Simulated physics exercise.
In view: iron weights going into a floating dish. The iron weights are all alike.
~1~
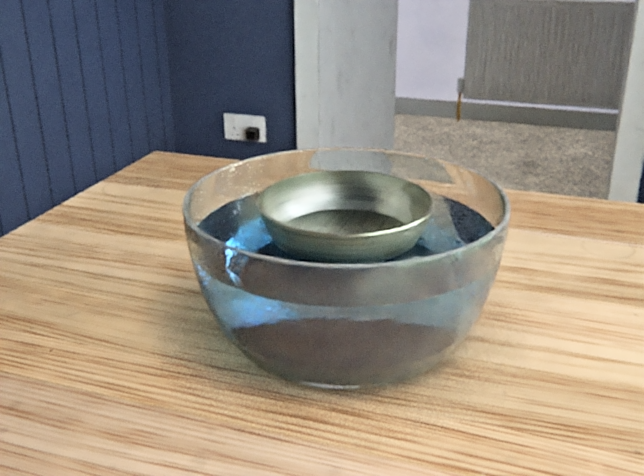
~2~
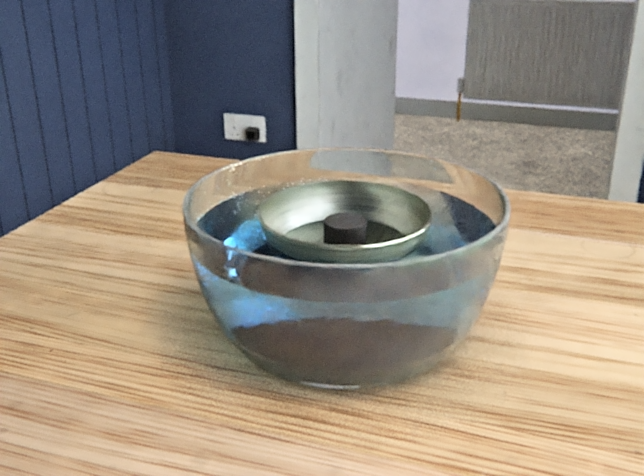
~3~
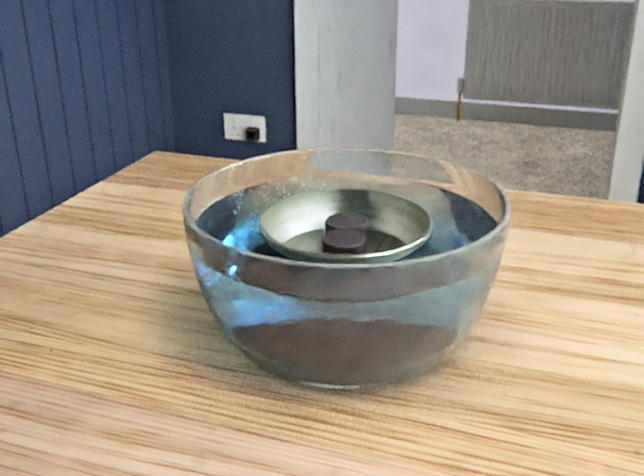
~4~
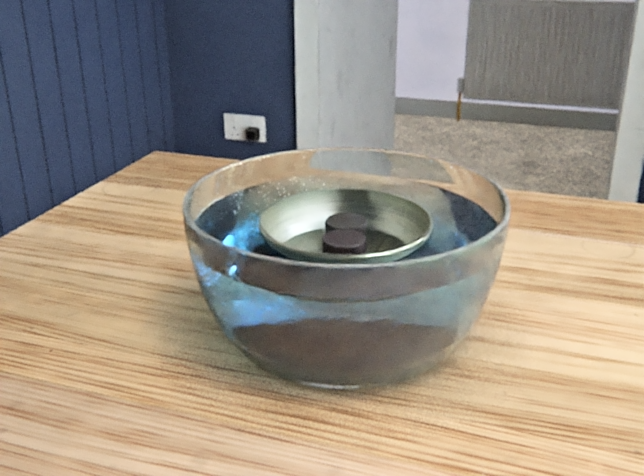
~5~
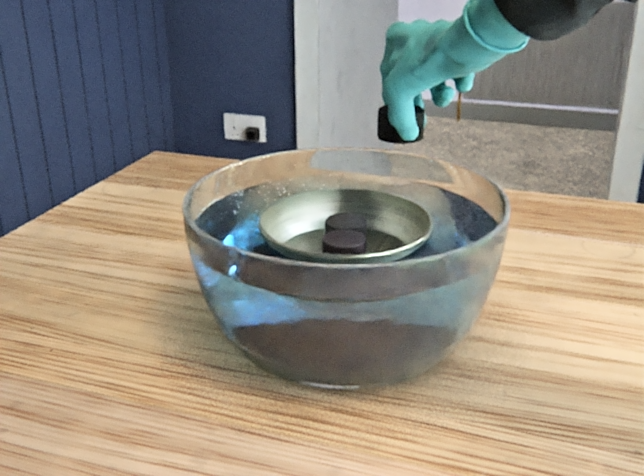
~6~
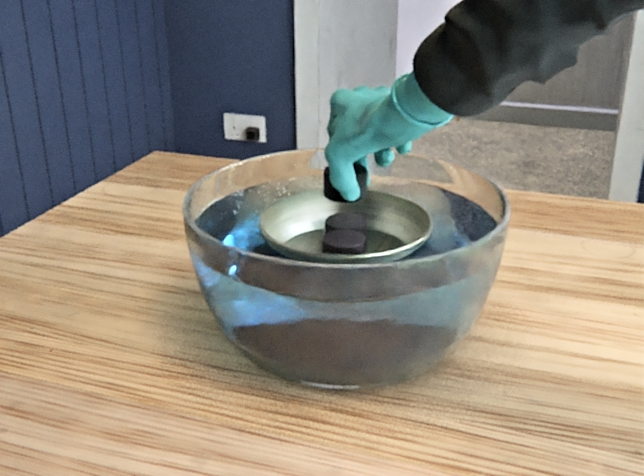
Metal dish floating in a glass bowl of water, sitting lower as dark discs appear inside, then a teal-gloved hand lowering another.
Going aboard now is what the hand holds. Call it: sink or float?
Sink.
A moment on, the iron weight is in and the dish dips.
Further on, water pours in over its edge.
When it is over, the dish lies on the bottom with its load.
